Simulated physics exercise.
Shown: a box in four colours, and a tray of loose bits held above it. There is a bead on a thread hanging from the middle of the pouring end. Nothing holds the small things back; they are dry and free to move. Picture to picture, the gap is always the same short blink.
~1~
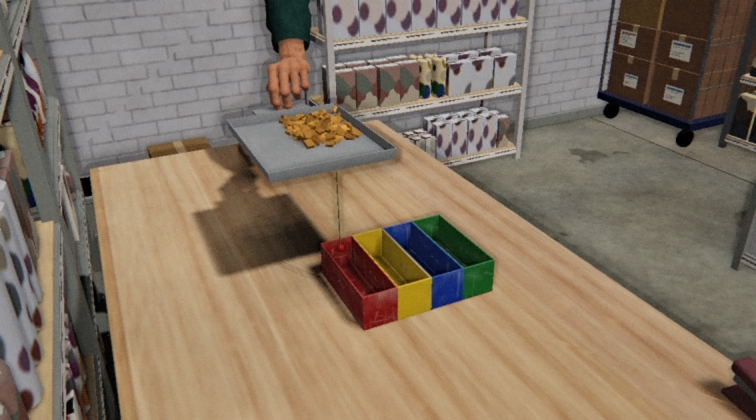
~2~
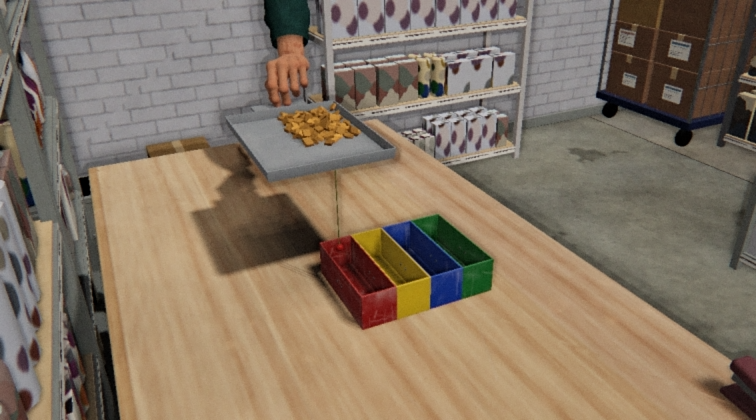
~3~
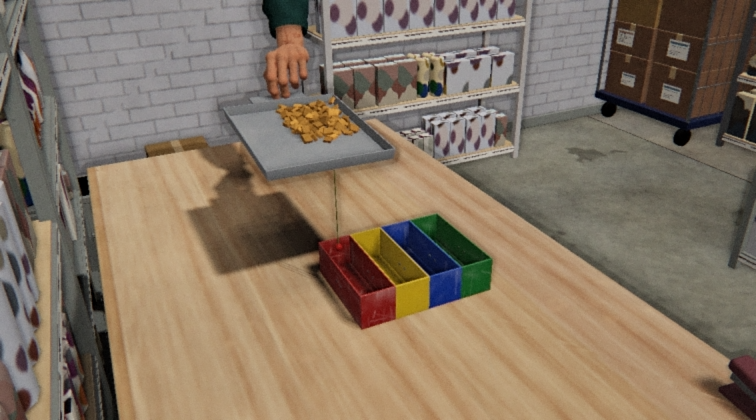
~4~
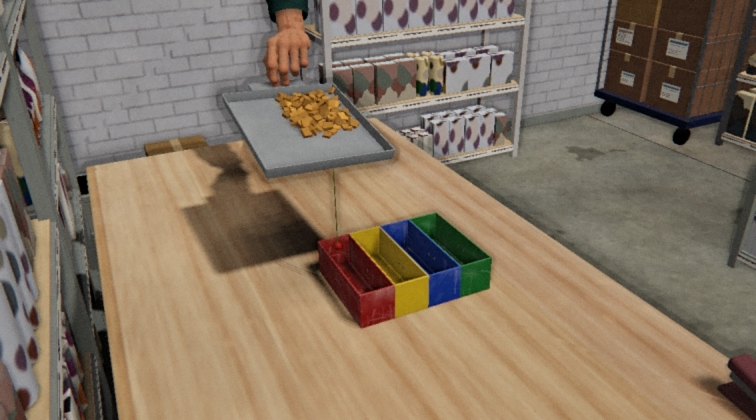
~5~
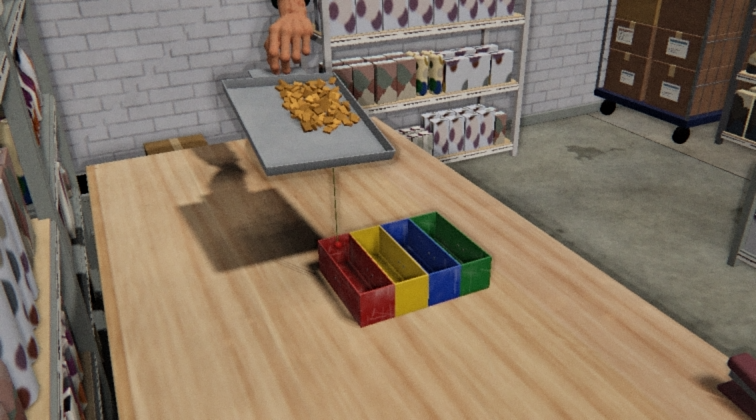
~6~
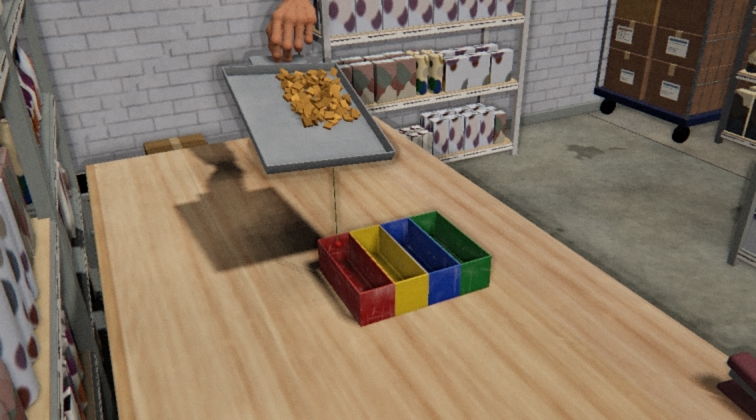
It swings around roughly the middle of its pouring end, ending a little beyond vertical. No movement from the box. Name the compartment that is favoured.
Yellow.
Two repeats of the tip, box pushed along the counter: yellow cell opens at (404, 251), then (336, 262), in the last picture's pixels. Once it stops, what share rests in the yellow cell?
50 % and 10 %.
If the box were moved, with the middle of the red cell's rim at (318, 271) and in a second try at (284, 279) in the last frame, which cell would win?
The blue cell, then that green cell.
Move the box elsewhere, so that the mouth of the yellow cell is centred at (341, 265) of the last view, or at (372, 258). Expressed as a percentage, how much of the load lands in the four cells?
You'd see around 100 per cent and then around 100 per cent.
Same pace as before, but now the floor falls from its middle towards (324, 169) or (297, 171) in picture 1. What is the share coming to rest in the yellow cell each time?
About 20 % and 0 %.
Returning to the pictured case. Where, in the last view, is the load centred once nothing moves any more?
Somewhere around (398, 286) in the last picture.
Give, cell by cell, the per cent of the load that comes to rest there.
Approximate shares in per cent - red cell 20, yellow cell 50, blue cell 20, green cell 0.
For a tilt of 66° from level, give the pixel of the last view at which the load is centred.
Look about (371, 151) in the last picture.
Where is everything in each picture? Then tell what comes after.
The first frame shows corners of the pouring end at (269, 172) and (395, 148), level; middle of the load at (319, 127), cereal squares; bead on its thread at (340, 248); red cell at (380, 306); yellow cell at (414, 296); blue cell at (447, 286); green cell at (478, 277).
The second frame shows corners of the pouring end at (268, 171) and (394, 148), level; middle of the load at (318, 124).
The third frame shows corners of the pouring end at (267, 170) and (394, 148), tipped barely, lowest at the right corner; middle of the load at (316, 119).
The fourth frame shows corners of the pouring end at (267, 168) and (393, 149), tipped a little, lowest at the right corner; middle of the load at (316, 111).
The fifth frame shows corners of the pouring end at (268, 166) and (394, 150), tipped a little, lowest at the right corner; middle of the load at (317, 103).
The sixth frame shows corners of the pouring end at (268, 165) and (394, 151), tipped clearly, lowest at the right corner; middle of the load at (318, 96); red cell at (377, 302); yellow cell at (412, 292); blue cell at (444, 282); green cell at (475, 273).
Soon after the last picture, tray tipped steeply; most on the tray; a stray few in the yellow cell; a stray few in the blue cell; a small part falling or outside the box.
A little later, tray tipped past a quarter turn; about a third on the tray; about a third in the yellow cell; about a quarter in the blue cell; a small part in the red cell; a stray few falling or outside the box.
Later still, tray tipped past a quarter turn; about half in the yellow cell; about a quarter in the blue cell; about a quarter in the red cell; a stray few falling or outside the box.
At rest, tray tipped past a quarter turn; about half in the yellow cell; about a quarter in the blue cell; about a quarter in the red cell; none in the green cell; a stray few outside the box.
